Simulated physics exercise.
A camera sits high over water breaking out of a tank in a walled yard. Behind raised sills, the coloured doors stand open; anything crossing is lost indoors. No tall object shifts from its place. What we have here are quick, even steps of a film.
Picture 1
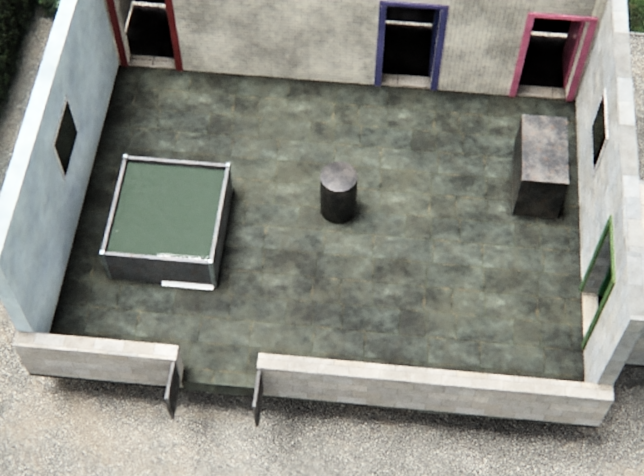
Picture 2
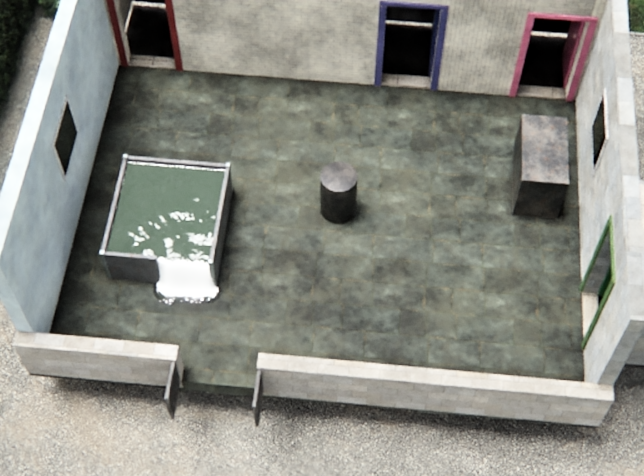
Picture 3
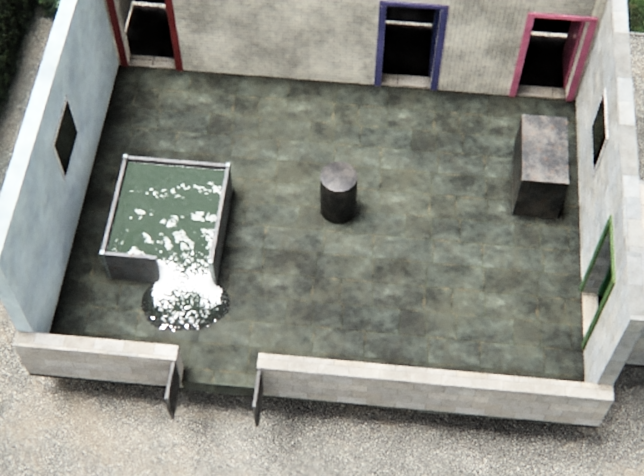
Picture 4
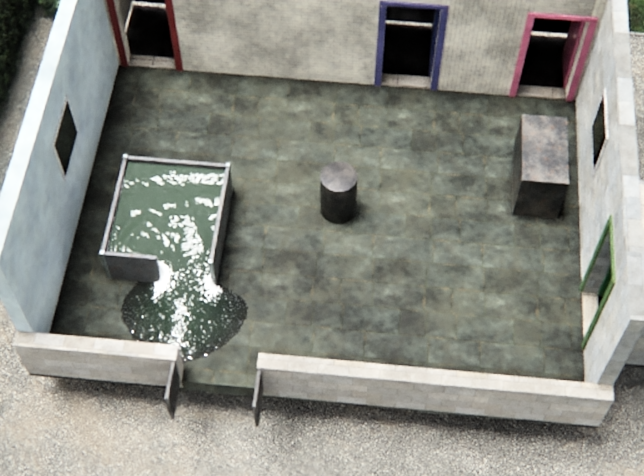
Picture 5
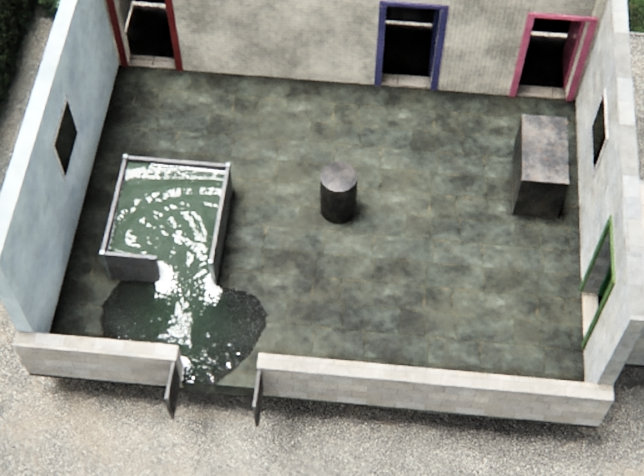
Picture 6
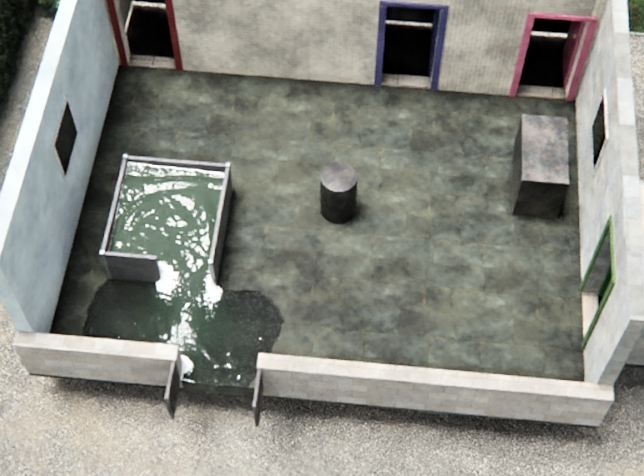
Green water bursting from the front of an open tank in a walled yard, foaming and spreading across the floor to the gap in the low front wall.
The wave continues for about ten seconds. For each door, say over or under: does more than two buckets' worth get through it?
Blue door: Under, red door: Over, green door: Under, pink door: Under.
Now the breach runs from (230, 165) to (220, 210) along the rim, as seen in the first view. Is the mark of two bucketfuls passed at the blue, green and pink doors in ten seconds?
So, taking them in turn: Blue door tops the limit, green door tops the limit, pink door tops the limit.
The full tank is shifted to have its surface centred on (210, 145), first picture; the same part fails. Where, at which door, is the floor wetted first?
First: The door marked green.
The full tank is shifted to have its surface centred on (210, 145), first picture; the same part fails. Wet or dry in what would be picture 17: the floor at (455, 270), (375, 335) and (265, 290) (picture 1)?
Readings in order: No flood; flood; flood.
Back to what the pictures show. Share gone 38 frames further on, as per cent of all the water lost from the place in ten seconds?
Note - share reached: 80 %.
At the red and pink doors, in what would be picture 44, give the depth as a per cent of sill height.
I reckon it's around 230 and then 0 per cent.
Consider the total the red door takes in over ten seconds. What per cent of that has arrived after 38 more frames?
My estimate is close to 50 per cent.
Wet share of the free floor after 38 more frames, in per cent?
40 %.
A moment on, water covers 10 % of the floor; the blue door not reached, the red door not reached, the green door not reached, the pink door not reached.
Next, water covers 15 % of the floor; the blue door not reached, the red door not reached, the green door not reached, the pink door not reached.
Then, water covers 25 % of the floor; the blue door not reached, the red door not reached, the green door not reached, the pink door not reached.
Later, water covers 40 % of the floor; the blue door not reached, the red door over two buckets in, the green door wet at the sill, nothing in, the pink door not reached.
In the end, water covers 55 % of the floor; the blue door wet at the sill, nothing in, the red door over two buckets in, the green door wet at the sill, nothing in, the pink door not reached.
